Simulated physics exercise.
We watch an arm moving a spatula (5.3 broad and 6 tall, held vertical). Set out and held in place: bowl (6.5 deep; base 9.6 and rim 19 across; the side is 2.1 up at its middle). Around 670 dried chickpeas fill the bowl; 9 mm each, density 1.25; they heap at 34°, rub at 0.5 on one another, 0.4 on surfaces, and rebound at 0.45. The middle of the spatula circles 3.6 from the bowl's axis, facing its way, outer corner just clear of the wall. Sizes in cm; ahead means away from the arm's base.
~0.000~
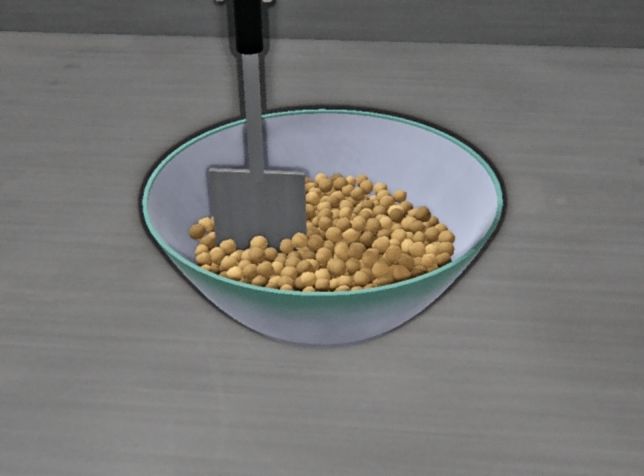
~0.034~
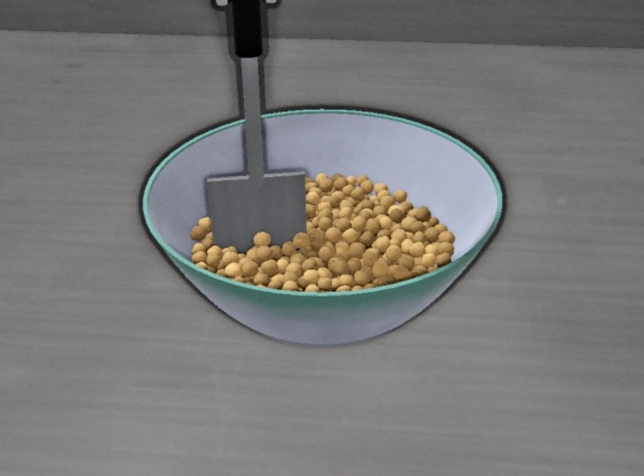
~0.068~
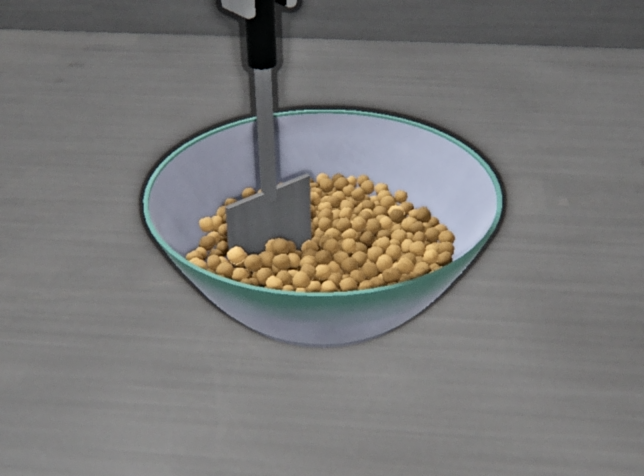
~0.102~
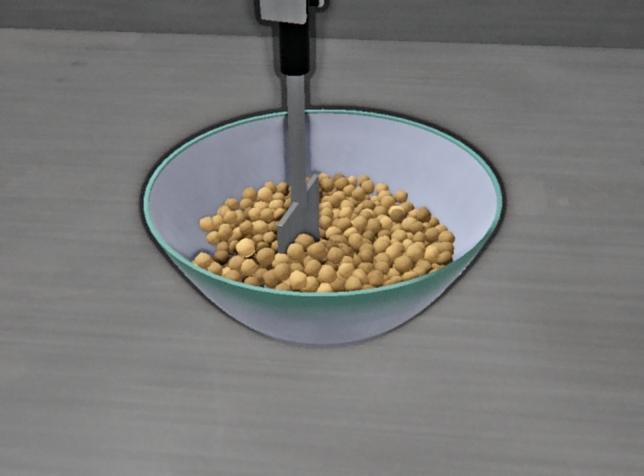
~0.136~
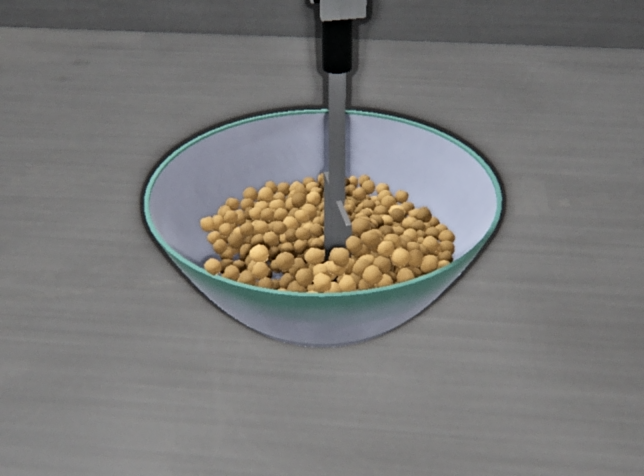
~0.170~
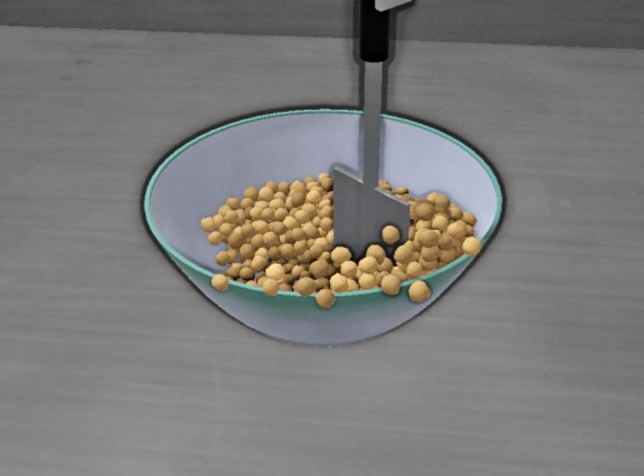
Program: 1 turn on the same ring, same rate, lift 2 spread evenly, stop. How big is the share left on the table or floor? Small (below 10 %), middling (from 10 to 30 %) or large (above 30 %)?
Answer: Middling; from 10 to 30 % of the dried chickpeas finish on the table or floor.
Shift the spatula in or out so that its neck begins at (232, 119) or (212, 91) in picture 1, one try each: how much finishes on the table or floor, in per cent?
Some 0 and 0 per cent.
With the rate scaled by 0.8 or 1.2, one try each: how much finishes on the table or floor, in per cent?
About 10 and 20 per cent.
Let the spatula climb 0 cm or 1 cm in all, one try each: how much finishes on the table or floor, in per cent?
Some 25 and 20 per cent.
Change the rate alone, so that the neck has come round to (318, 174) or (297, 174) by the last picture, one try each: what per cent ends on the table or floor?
Some 5 and 0 per cent.
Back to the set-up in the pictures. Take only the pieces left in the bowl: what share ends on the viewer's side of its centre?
Roughly 45 per cent.
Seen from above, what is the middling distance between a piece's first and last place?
Some 5 cm.
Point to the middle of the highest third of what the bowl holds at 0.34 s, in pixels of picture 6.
Near (300, 172).
By 0.26 s, 221° round, highest piece 11 above the table; 631 in the bowl, 5 on the table or floor, 32 in flight or on the tool.
By 0.34 s, 301° round, highest piece 10 above the table; 586 in the bowl, 30 on the table or floor, 52 in flight or on the tool.
By 0.58 s, 0° round, highest piece 5 above the table; 557 in the bowl, 111 on the table or floor.
By 1.28 s, 0° round, highest piece 5 above the table; 557 in the bowl, 111 on the table or floor.
Final count, 557 in the bowl, 111 on the table or floor. That is 17 % on the table or floor.
